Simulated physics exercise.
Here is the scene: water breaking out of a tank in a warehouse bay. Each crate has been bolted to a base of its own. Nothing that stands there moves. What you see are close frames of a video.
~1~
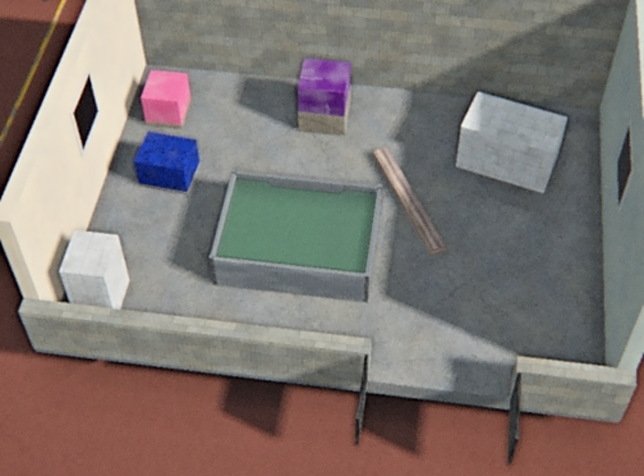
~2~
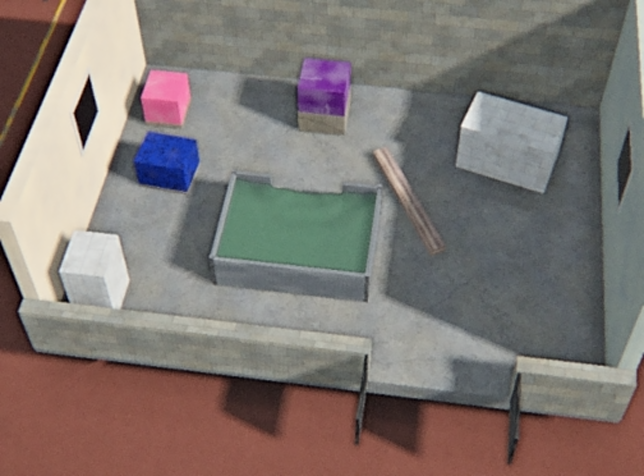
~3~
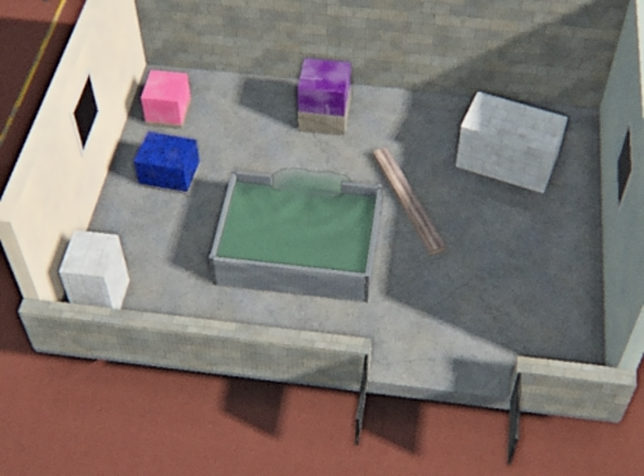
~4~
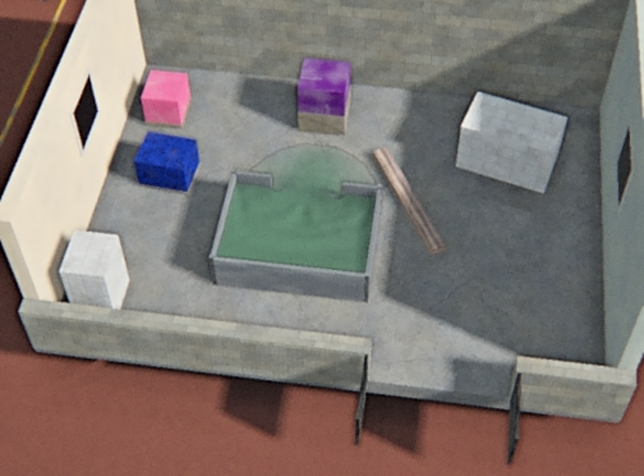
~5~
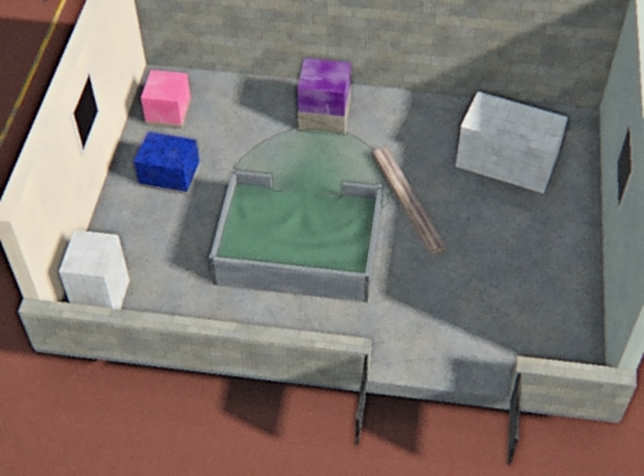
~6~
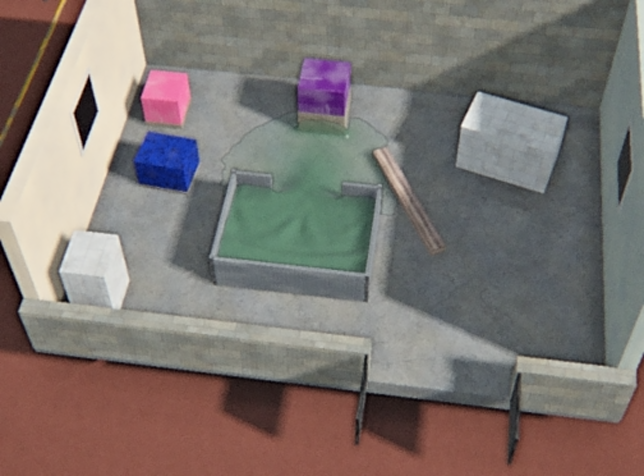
A low-walled tank of green water sits near the middle of a roofless, grey-floored warehouse bay, seen from high above the front wall by a still camera. Pink, blue and white boxes line the left side, a purple-topped block stands behind the tank, and a plank and pale open box lie right. A gap opens in the tank's far side, and water pours out, fanning thinly across the floor around the purple-topped block's base.
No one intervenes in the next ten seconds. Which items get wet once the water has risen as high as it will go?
The purple crate remains dry, the blue crate ends up wet, the pink crate ends up wet.
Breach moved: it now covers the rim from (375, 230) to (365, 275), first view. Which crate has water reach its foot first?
The purple-painted one.
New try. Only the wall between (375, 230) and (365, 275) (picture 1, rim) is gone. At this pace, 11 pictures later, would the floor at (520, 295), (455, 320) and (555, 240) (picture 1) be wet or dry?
One after the other: Covered, flooded, wet.
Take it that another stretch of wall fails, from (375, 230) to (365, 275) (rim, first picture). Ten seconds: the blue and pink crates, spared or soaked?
Observed: Blue stays clear; pink stays clear.
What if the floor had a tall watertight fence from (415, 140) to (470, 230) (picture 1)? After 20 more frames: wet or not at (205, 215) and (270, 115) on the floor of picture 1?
As listed: No water, under water.
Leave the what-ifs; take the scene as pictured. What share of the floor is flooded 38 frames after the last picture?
About 65 per cent.
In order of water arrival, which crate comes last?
The answer here is the one in pink.
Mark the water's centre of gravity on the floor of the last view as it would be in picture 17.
I'd say around (308, 196).
A moment on, water covers 20 % of the floor; the purple crate water round its plinth, the blue crate water round its plinth, the pink crate not reached.
Next, water covers 30 % of the floor; the purple crate water round its plinth, the blue crate water round its plinth, the pink crate water round its plinth.
Then, water covers 40 % of the floor; the purple crate water round its plinth, the blue crate water round its plinth, the pink crate water round its plinth.
Later, water covers 65 % of the floor; the purple crate water round its plinth, the blue crate water round its plinth, the pink crate water round its plinth.
In the end, water covers 95 % of the floor; the purple crate stayed above the water, the blue crate was topped, the pink crate was topped.
